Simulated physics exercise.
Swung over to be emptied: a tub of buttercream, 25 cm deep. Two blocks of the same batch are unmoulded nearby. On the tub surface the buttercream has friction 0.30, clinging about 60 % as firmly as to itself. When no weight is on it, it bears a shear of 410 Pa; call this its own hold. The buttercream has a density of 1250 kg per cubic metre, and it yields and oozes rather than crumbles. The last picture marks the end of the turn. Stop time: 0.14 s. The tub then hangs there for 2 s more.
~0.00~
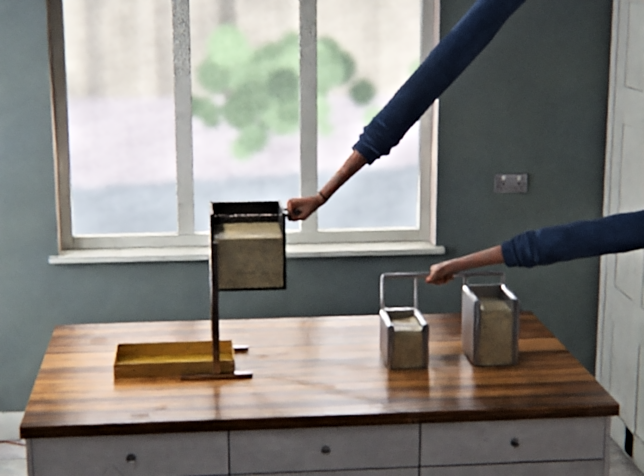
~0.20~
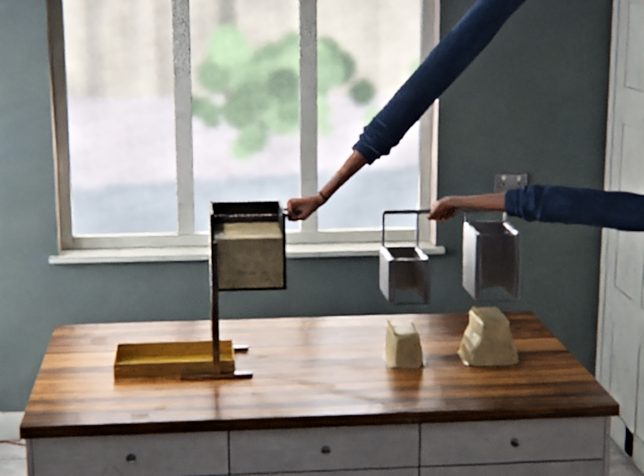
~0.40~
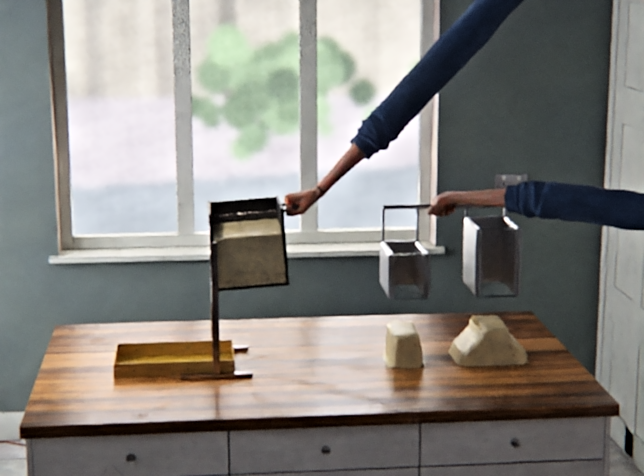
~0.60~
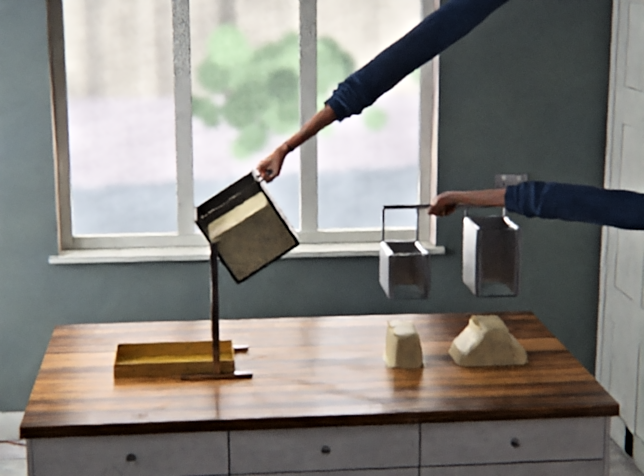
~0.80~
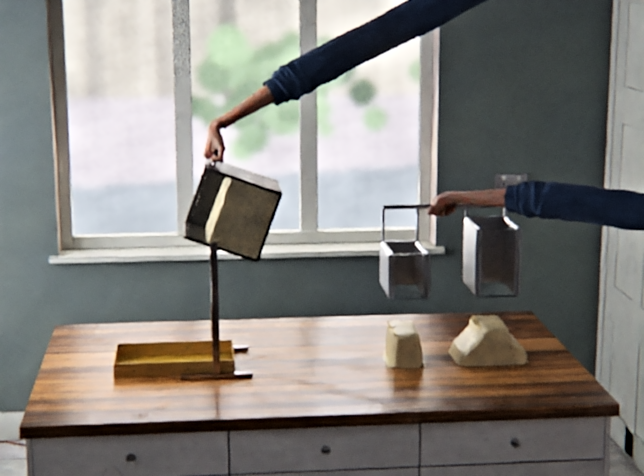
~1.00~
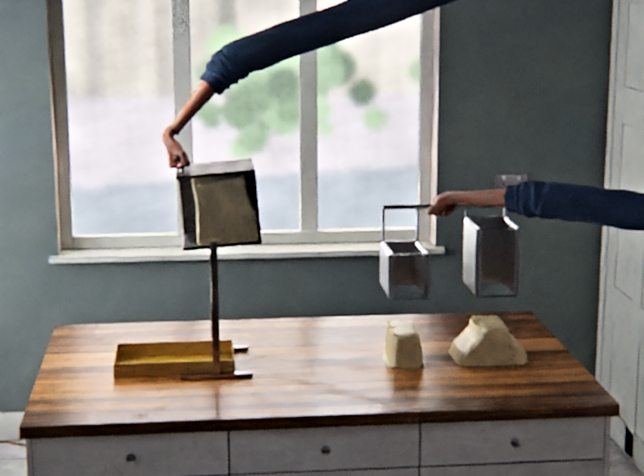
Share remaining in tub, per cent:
Near 49 percent.
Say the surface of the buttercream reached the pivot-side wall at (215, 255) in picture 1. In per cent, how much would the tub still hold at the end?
70 %.
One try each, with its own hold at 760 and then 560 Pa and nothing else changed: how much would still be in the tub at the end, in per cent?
Going in order, it's 100 % and then 60 %.
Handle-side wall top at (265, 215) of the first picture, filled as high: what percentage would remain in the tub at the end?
The tub would end up holding some 75 % of it.
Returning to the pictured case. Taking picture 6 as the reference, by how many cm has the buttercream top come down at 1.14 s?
About 5 cm.
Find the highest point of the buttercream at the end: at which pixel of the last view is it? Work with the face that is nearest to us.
Around (232, 216).
By 1.14 s, the tub is at 94 degrees and holds 91 %.
By 1.31 s, the tub is at 94 degrees and holds 60 %.
By 1.48 s, the tub is at 94 degrees and holds 50 %.
By 1.65 s, the tub is at 94 degrees and holds 49 %.
By 3.00 s, at the end, the tub is at 94 degrees and holds 49 %.
